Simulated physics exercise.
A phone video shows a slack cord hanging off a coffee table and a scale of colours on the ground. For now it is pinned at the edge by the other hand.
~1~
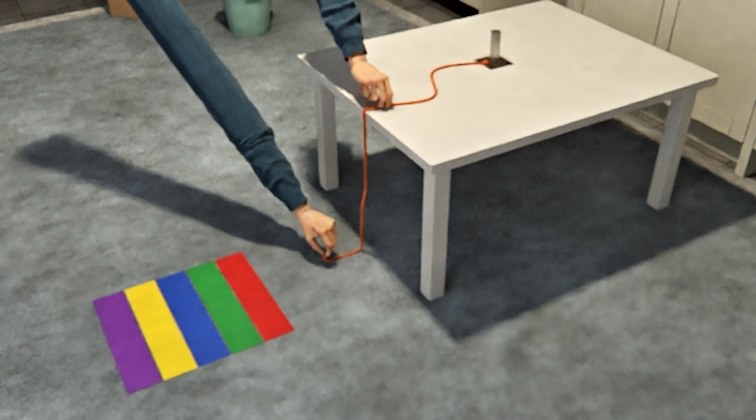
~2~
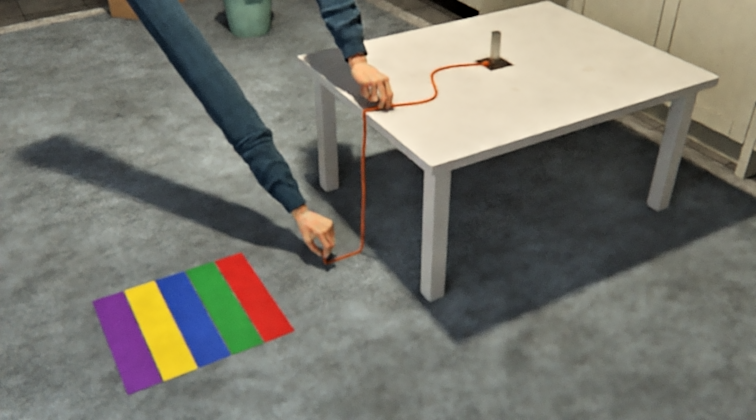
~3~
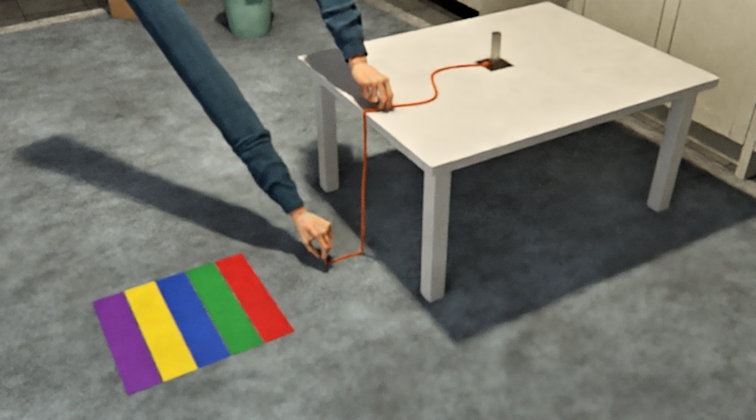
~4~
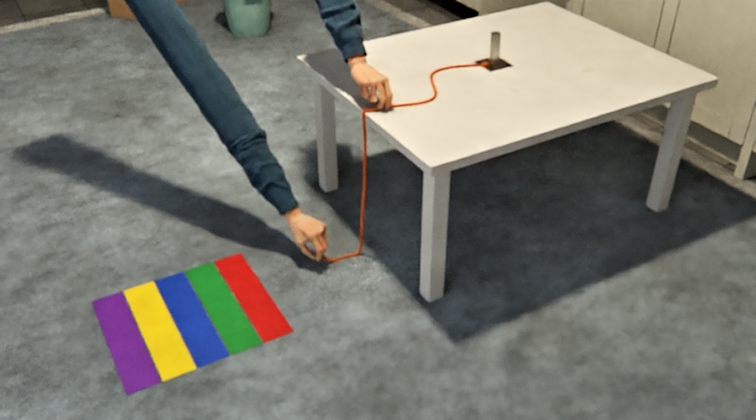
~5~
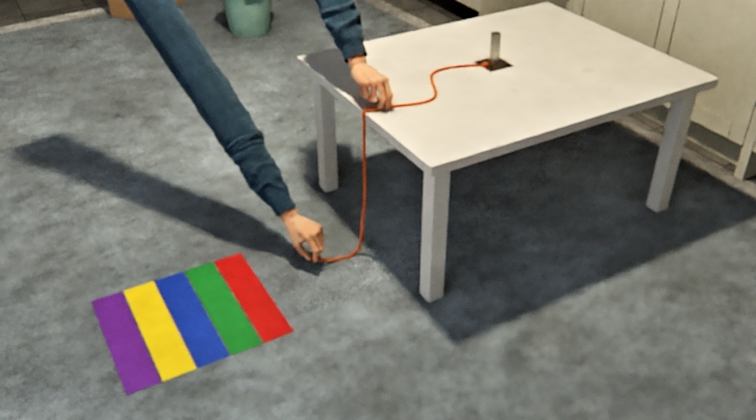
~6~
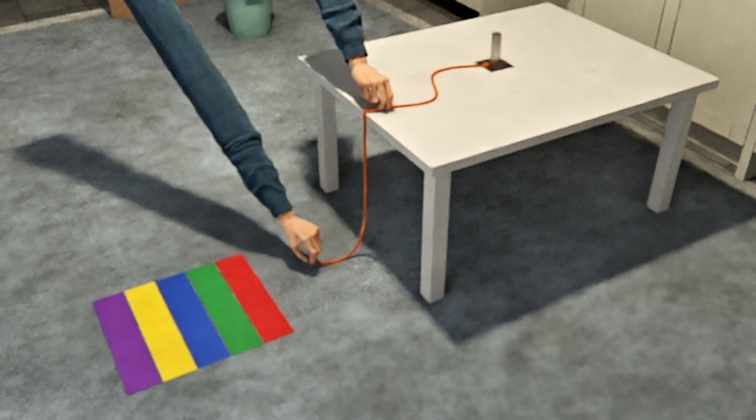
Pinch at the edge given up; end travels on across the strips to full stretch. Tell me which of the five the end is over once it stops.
It is over the blue strip.
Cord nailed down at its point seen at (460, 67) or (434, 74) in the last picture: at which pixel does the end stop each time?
About (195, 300) and (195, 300).
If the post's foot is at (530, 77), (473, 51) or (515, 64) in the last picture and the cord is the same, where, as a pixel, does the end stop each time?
Near (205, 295), (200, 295) and (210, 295).
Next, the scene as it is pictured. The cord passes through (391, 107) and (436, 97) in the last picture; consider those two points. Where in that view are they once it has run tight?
Final positions are (360, 117) and (401, 97), in that order.
Soon after, end near (244, 282); over red.
After that, end near (208, 295); over green.
At the stop, end near (187, 302); over blue. Over blue.
